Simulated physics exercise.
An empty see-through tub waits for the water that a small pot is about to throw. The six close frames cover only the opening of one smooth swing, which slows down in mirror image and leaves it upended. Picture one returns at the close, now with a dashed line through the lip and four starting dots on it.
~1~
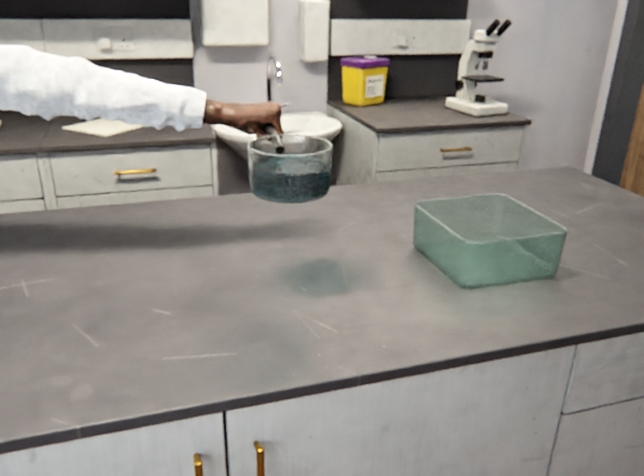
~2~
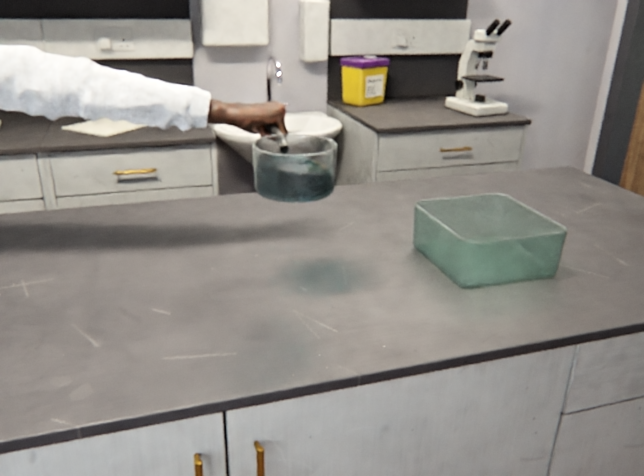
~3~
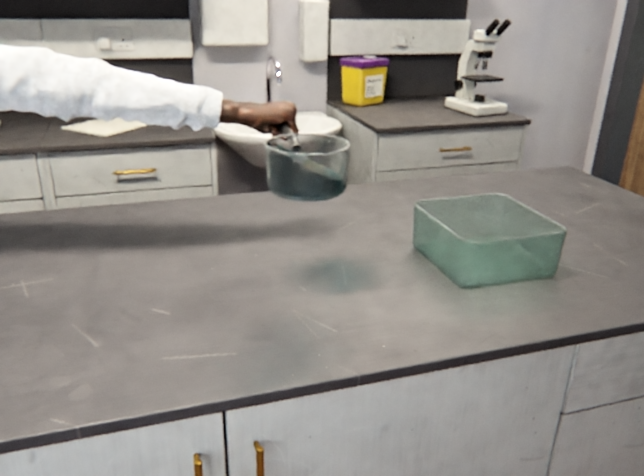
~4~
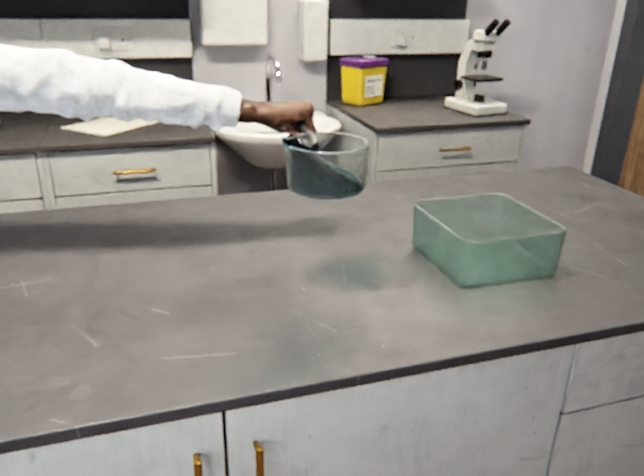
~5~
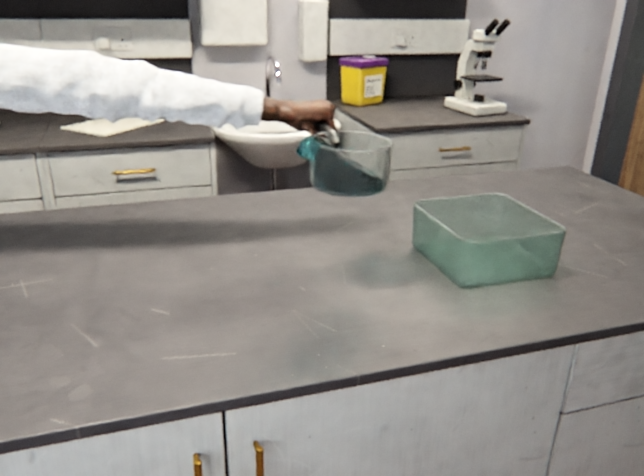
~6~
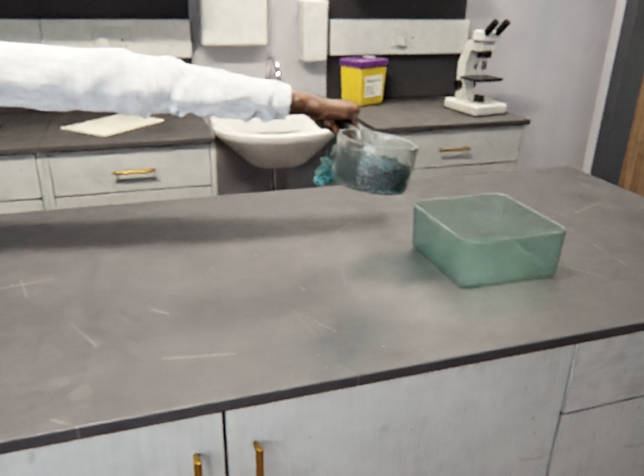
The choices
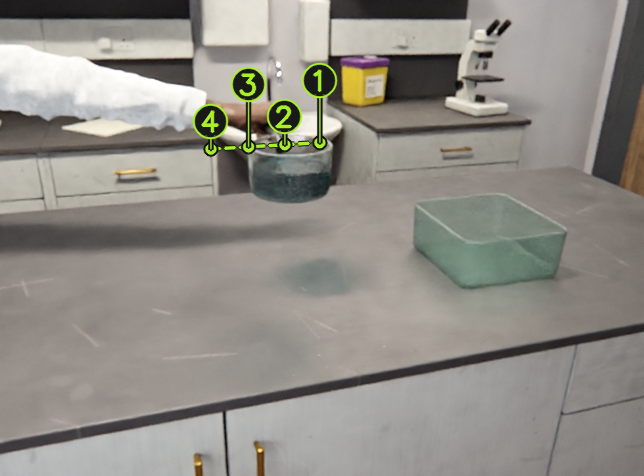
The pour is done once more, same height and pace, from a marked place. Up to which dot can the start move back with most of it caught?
Take 2.
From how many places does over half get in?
Two of them.
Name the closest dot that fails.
3.
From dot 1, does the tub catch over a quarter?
Yes, it does.
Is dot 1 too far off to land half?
No, not at all.
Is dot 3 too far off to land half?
Yes, it does.
On the marked copy, 1 at (319, 142); 2 at (284, 144); 3 at (248, 146); 4 at (210, 149).
Choosing 1, about 78 % lands in the tub, 17 % falls short and 5 % goes beside or beyond.
Choosing 2, about 63 % lands in the tub, 32 % falls short and 4 % goes beside or beyond.
Choosing 3, about 35 % lands in the tub, 59 % falls short and 6 % goes beside or beyond.
Choosing 4, about 10 % lands in the tub, 87 % falls short and 3 % goes beside or beyond.
